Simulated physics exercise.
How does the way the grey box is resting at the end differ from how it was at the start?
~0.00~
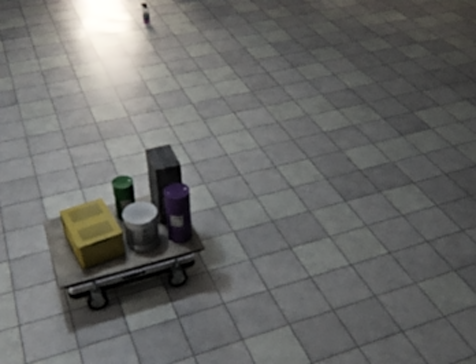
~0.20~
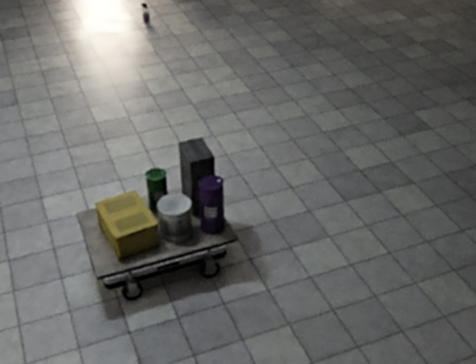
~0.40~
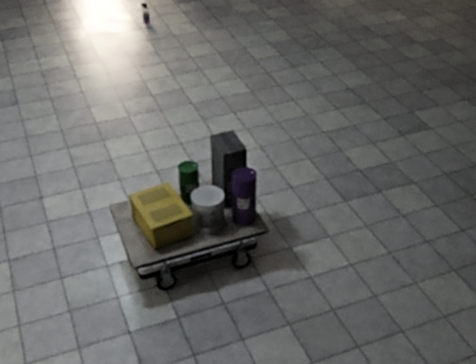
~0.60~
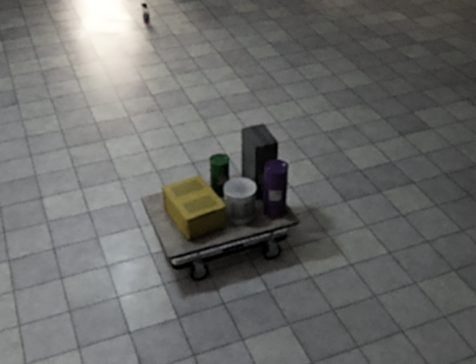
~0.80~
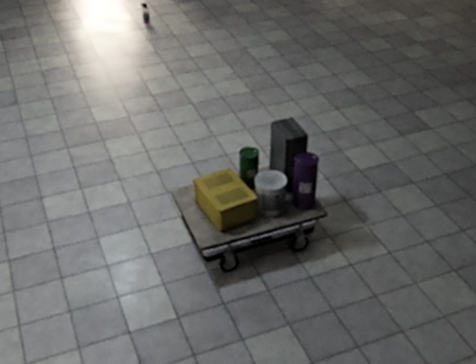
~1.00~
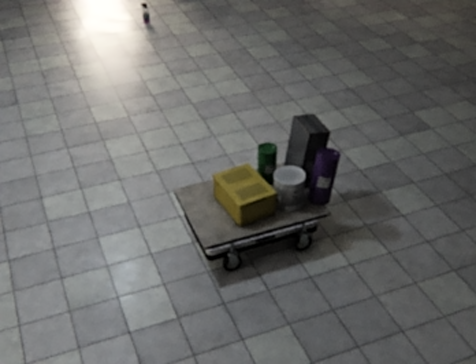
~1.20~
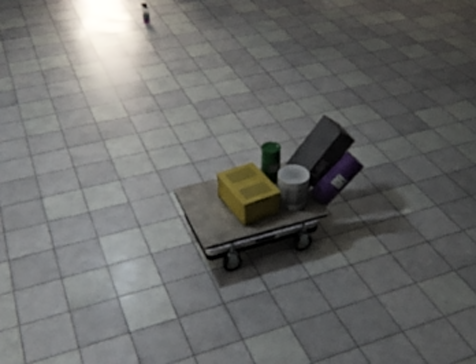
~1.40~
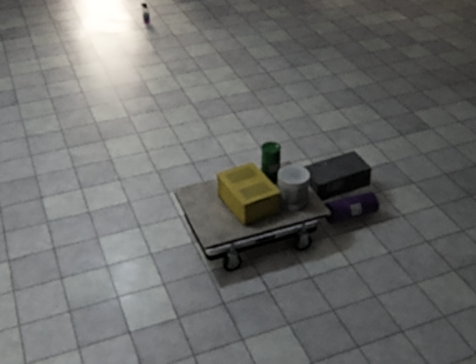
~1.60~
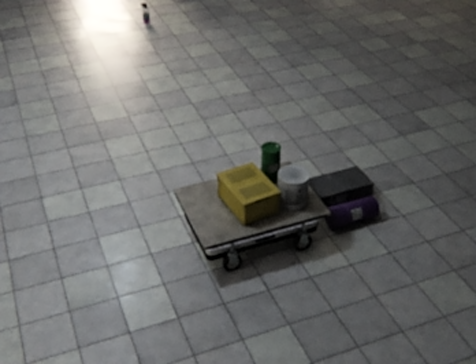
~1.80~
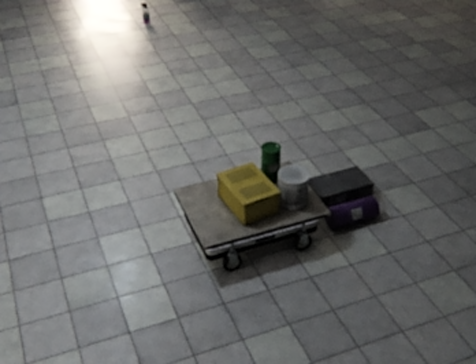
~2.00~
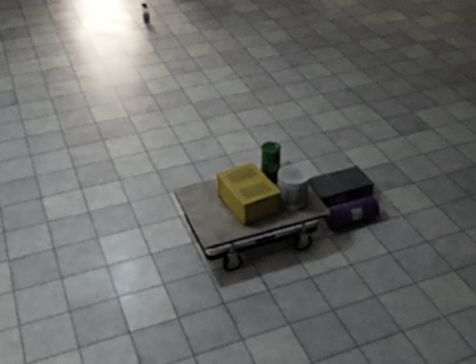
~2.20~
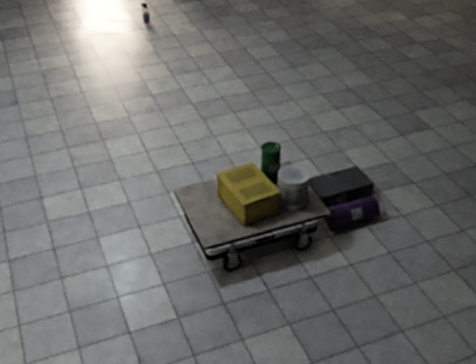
At the start the grey box stands upright on the cart, and at the end it lies on its side on the floor.
